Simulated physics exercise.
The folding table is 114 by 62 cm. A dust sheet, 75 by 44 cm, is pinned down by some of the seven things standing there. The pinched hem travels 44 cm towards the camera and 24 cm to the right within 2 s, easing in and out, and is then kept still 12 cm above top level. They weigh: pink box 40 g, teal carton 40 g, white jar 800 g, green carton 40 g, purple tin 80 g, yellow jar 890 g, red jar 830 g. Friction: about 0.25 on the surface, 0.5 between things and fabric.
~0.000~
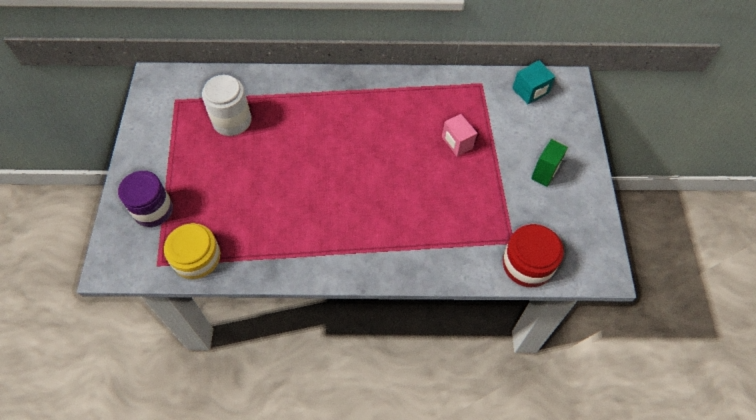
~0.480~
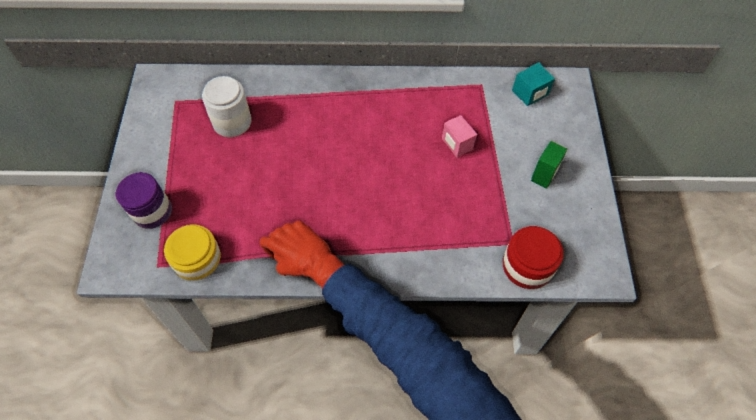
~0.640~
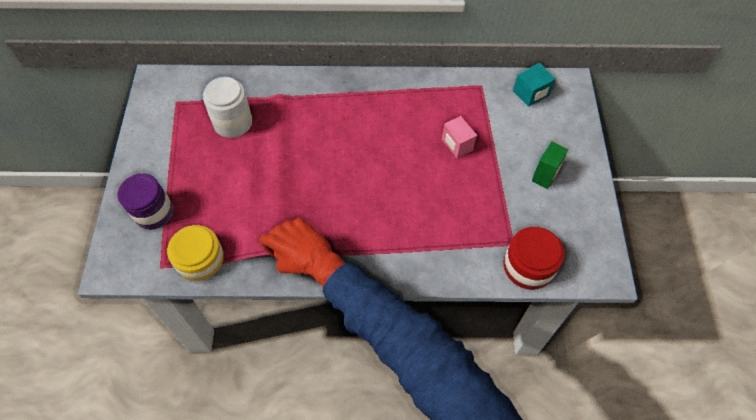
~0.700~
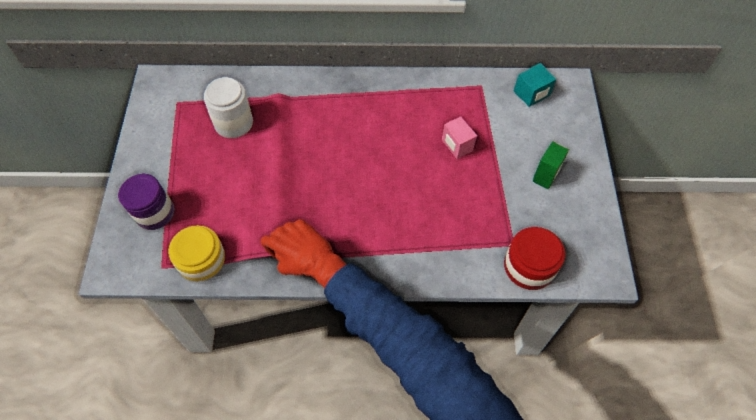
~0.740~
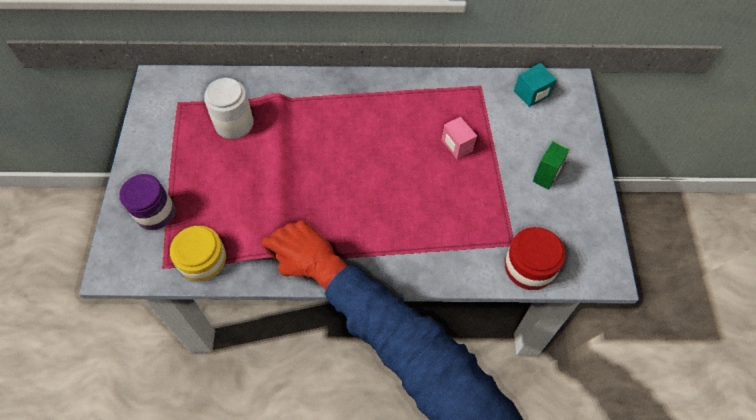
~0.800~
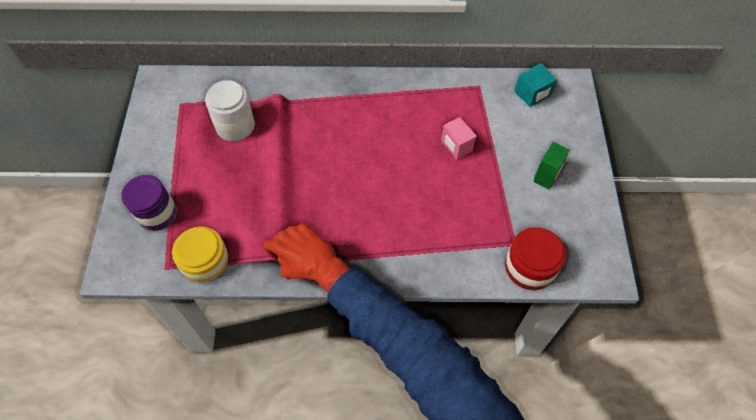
At the start, a crimson cloth lies flat on a grey table among jars, a purple tin and small boxes. A red-gloved hand then grips its near edge and draws it slightly to the right, raising a fold, while the white and yellow jars and the tin shift very slightly rightward.
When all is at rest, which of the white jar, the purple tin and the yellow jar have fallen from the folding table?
Result: White jar falls off, purple tin stays on, yellow jar goes over the edge.
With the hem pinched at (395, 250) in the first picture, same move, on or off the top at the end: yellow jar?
Then: Yellow jar falls off.
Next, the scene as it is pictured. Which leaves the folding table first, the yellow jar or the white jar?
The yellow one.
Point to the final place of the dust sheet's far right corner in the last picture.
Around (389, 274).
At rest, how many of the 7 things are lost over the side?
That makes 3.
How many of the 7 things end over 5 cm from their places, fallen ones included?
That makes 3.
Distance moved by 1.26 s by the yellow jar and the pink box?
About: Yellow jar 10 cm, pink box 4 cm.
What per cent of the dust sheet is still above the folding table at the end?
Some 5 per cent of it.
By 1.3 s, 95 % of the dust sheet is still over the top; white jar 14 cm off its start, yellow jar 11 cm off its start, purple tin 2 cm off its start.
By 1.7 s, 70 % of the dust sheet is still over the top; white jar 32 cm off its start, yellow jar over the edge, purple tin 2 cm off its start.
By 2.2 s, 45 % of the dust sheet is still over the top; white jar 50 cm off its start at (283, 289), yellow jar over the edge, purple tin 2 cm off its start at (149, 194).
By 2.6 s, 20 % of the dust sheet is still over the top; white jar over the edge, yellow jar over the edge, purple tin 2 cm off its start.
By 4.2 s, 5 % of the dust sheet is still over the top; white jar over the edge, yellow jar over the edge, purple tin 2 cm off its start at (149, 194), pink box over the edge.
